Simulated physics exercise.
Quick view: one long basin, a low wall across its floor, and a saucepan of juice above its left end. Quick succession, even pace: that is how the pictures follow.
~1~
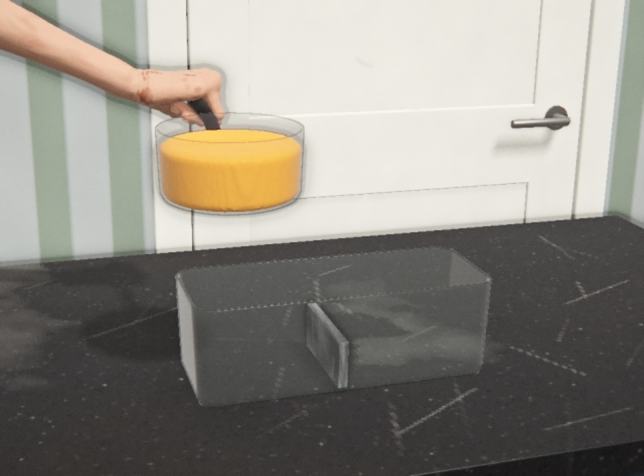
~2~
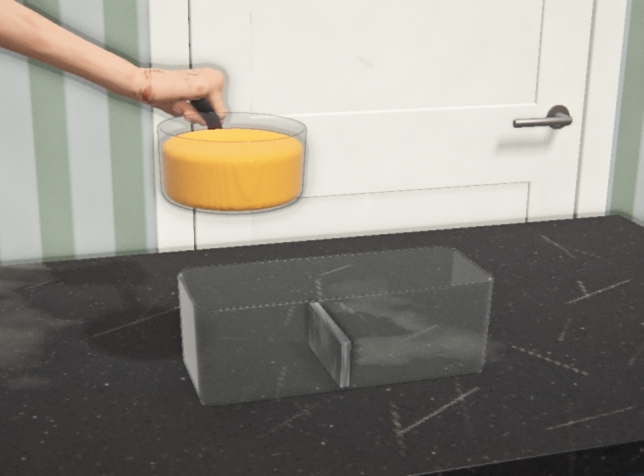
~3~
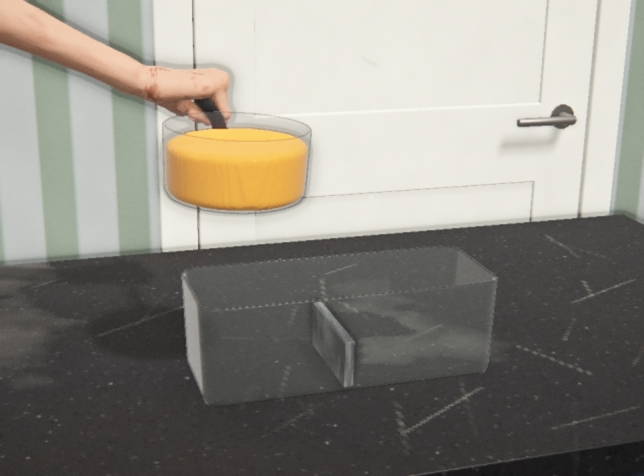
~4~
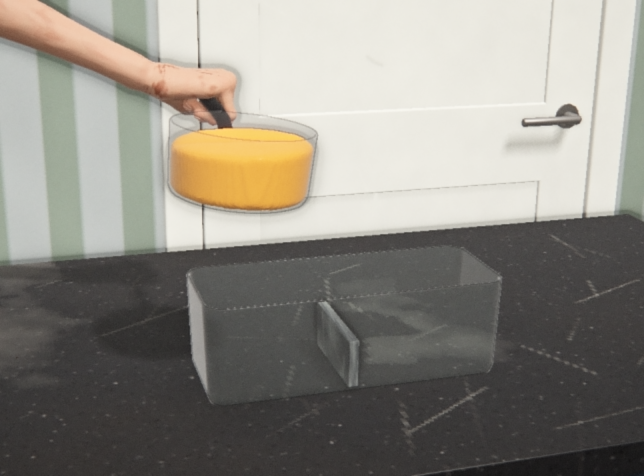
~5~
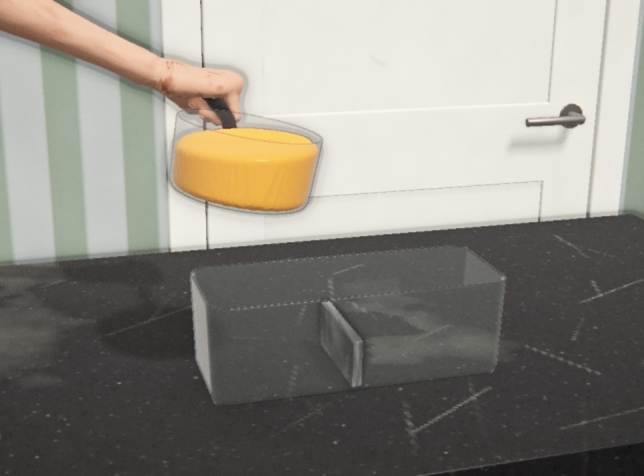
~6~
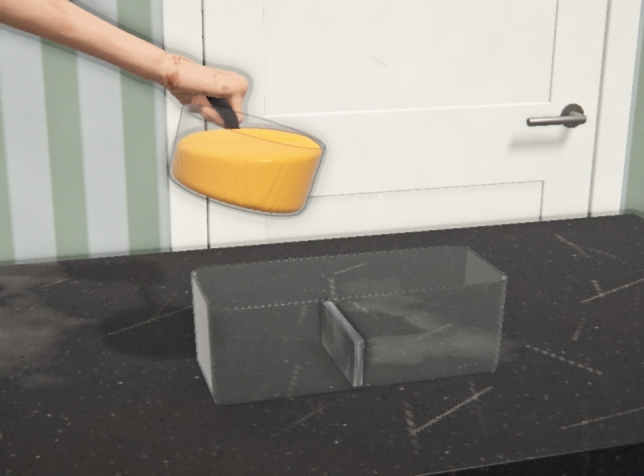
Above a divided clear basin, a hand gradually tilts a saucepan of orange juice rightward.
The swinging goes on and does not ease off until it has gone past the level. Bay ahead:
The right-side portion is fullest.
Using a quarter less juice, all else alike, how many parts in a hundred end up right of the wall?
About 65 percent.
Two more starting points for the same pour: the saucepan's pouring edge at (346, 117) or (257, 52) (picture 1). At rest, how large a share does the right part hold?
Roughly 95 % the first time and roughly 55 % the second.
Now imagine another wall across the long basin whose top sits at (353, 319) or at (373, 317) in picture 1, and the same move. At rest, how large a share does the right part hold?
45 % then 15 %.
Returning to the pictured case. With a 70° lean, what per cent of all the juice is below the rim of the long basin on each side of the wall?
0 % left, 15 % right.
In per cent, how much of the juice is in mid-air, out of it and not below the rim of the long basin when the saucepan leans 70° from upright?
Close to 35 per cent.
A moment on, the tilt is 70° and 51 per cent is still to pour, 1 is left of the wall and 15 right of it.
Next, the tilt is 99° and 10 per cent is still to pour, 11 is left of the wall and 70 right of it.
Then the tilt is 102° and 1 per cent is still to pour, 26 is left of the wall and 71 right of it.
Later the tilt is 102° and 0 per cent is still to pour, 28 is left of the wall and 71 right of it.
At rest 28 per cent lies left of the wall, 71 right of it and 1 outside.
